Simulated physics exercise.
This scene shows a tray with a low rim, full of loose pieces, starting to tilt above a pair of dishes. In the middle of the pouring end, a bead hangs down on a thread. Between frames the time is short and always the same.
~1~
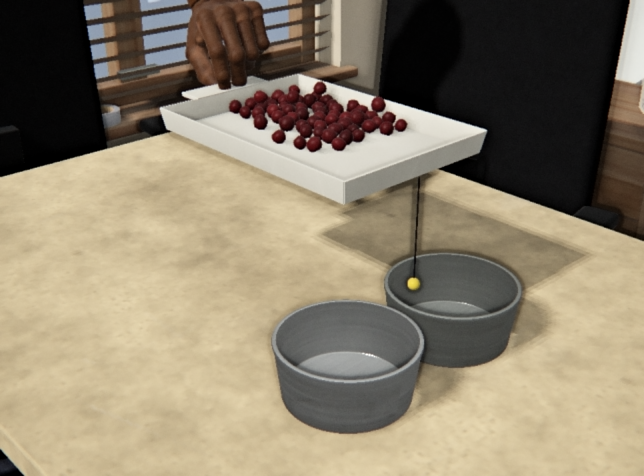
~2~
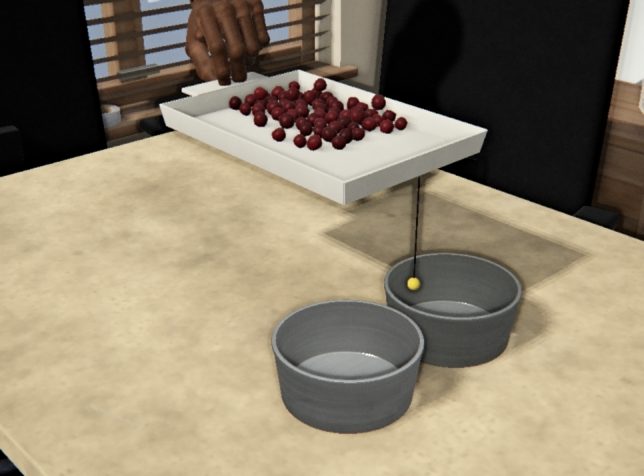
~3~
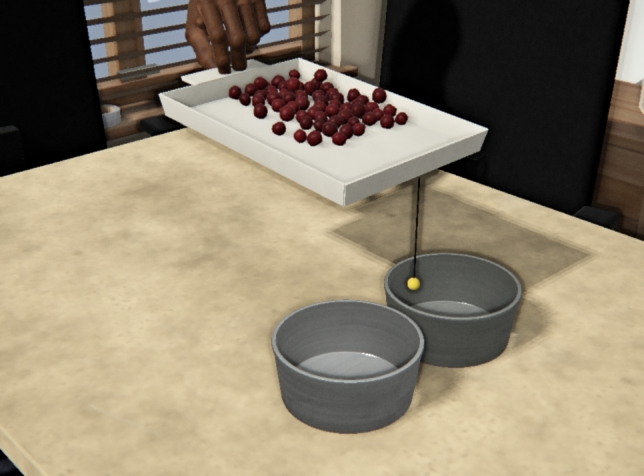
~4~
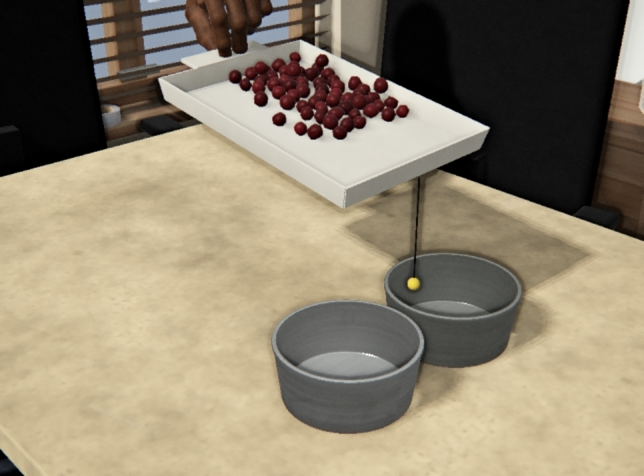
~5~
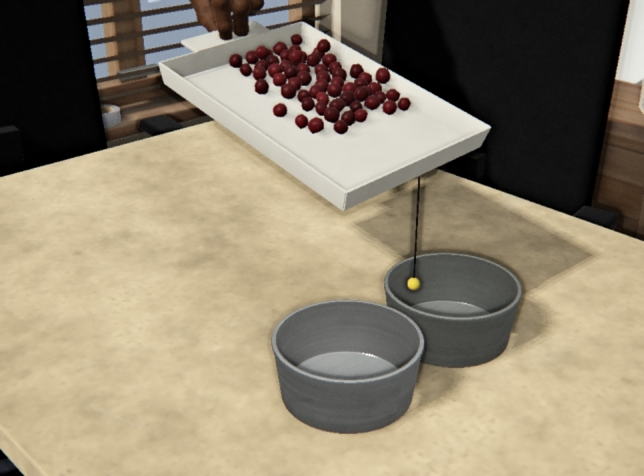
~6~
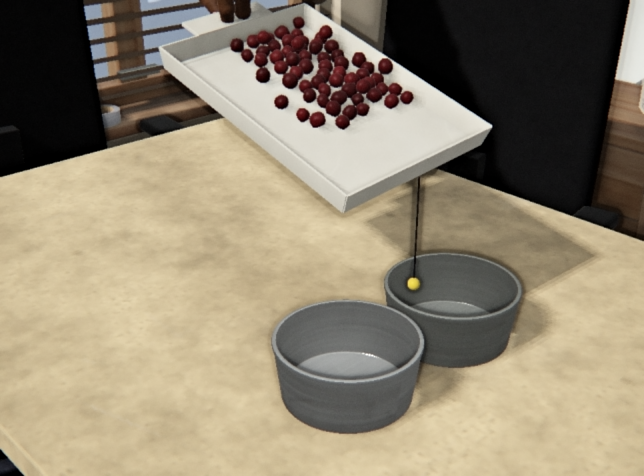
White tray of dark red cherries tilting gradually as a hand raises its far end above two gray dishes on a table.
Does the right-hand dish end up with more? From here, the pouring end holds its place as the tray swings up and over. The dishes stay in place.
No, the dish on the left is going to receive more.
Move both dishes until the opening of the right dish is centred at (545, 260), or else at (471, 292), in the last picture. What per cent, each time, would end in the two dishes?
You'd get about 30 per cent first and about 80 per cent second.
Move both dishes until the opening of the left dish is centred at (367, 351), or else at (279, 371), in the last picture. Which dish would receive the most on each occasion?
Place 1 - the dish at left; place 2 - the dish at right.
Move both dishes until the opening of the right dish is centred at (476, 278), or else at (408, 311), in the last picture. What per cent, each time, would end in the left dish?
About 60% on the first try and 20% on the second.
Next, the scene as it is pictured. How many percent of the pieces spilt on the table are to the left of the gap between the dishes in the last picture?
About 10 percent of the spill.
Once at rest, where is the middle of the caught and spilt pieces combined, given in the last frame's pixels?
It settles centred around (401, 393).
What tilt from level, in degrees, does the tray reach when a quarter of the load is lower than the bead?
Close to 115° of tilt at that moment.
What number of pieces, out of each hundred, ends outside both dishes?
Roughly 50 in a hundred.
Soon after the last picture, tray tipped steeply; nearly all on the tray; a stray few in the left dish; a small part in the air.
A little later, tray tipped past a quarter turn; most on the tray; a small part in the left dish; a stray few outside both; a stray few in the air.
Later still, tray tipped past a quarter turn; about half in the left dish; about half outside both.
At rest, tray tipped past a quarter turn; about half in the left dish; none in the right dish; about half outside both.
